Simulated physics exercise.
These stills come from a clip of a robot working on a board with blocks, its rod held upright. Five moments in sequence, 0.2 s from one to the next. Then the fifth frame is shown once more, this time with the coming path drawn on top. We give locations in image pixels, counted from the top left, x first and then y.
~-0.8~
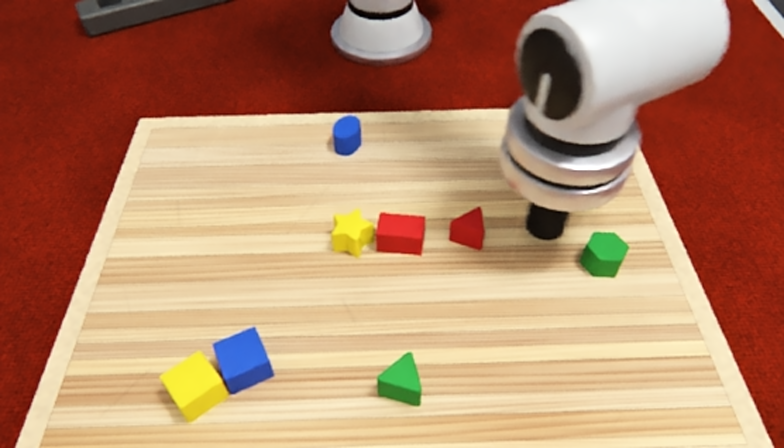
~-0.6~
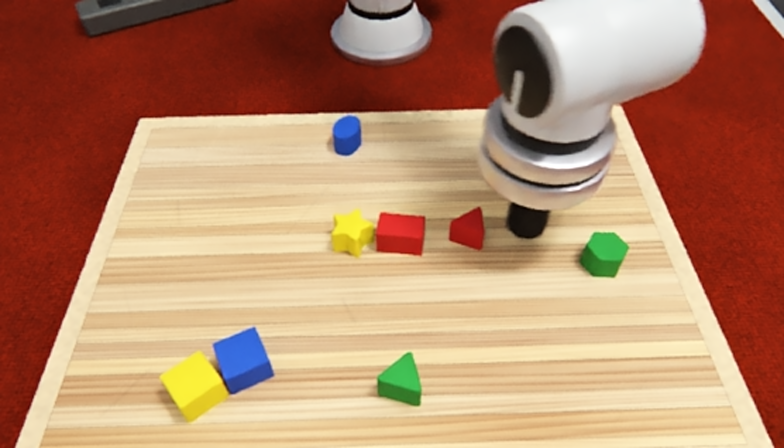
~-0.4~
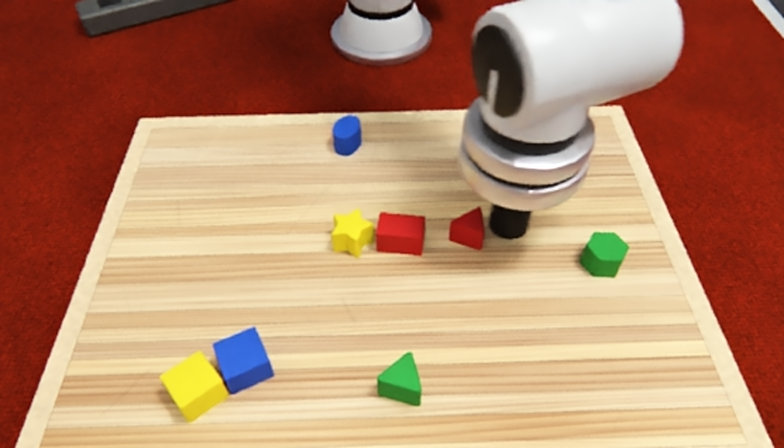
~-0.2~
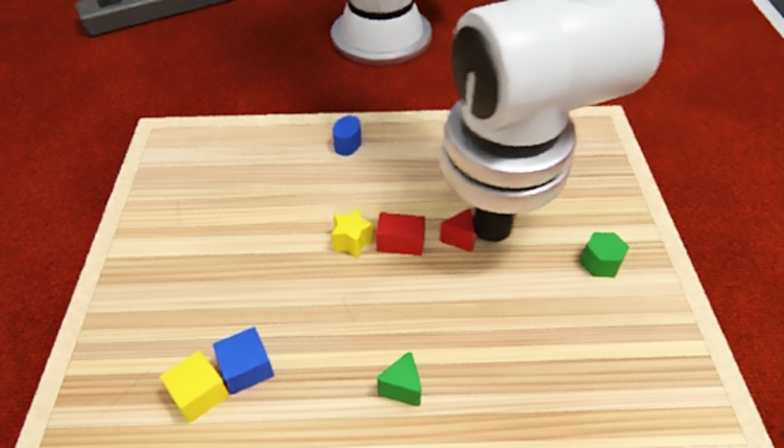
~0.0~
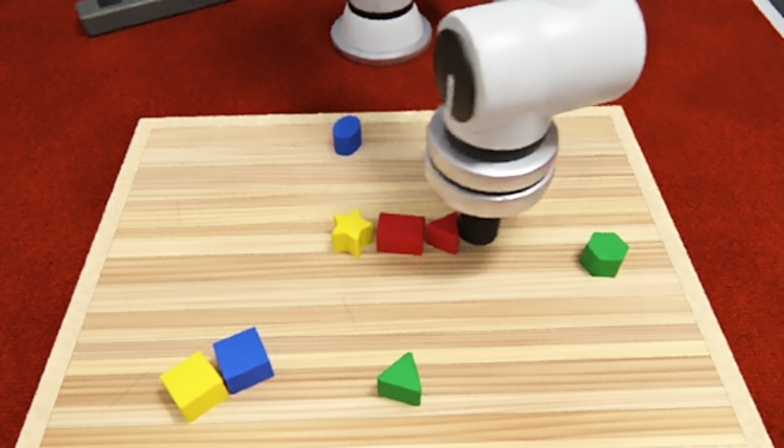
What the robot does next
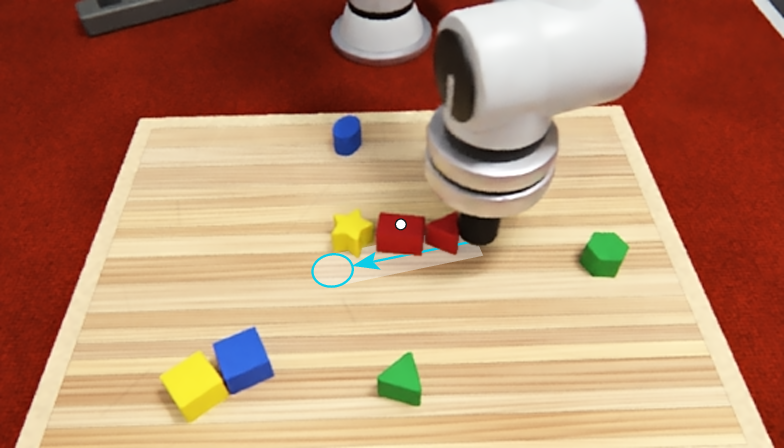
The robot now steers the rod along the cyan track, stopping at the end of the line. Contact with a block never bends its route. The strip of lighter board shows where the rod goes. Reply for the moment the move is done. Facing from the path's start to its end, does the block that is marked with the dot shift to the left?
No, that is not what happens.
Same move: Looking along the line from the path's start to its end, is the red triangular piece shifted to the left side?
Yes, that is how it ends up.
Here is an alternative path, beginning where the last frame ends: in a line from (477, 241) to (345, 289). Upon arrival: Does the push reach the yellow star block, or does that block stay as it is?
It will be nudged away from its spot.
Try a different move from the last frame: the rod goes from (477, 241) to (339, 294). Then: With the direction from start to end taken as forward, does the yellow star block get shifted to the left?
My answer is no.
Path on the board, from (477, 241) directly to (333, 270); the dot is on the red oblong.
The first path, step by step. One third of the way, rod at (430, 241); yellow star block at (339, 221), turned 20° anticlockwise; red oblong at (379, 227), turned 30° clockwise; red triangular piece at (403, 247), turned 25° anticlockwise.
Two thirds of the way, rod at (381, 250); yellow star block at (307, 212), turned 35° anticlockwise; red oblong at (341, 224), turned 65° clockwise; red triangular piece at (365, 266), turned 80° anticlockwise.
At the end, rod at (331, 261); yellow star block at (293, 207); red oblong at (322, 224), turned 135° clockwise; red triangular piece at (352, 276), turned 105° anticlockwise.
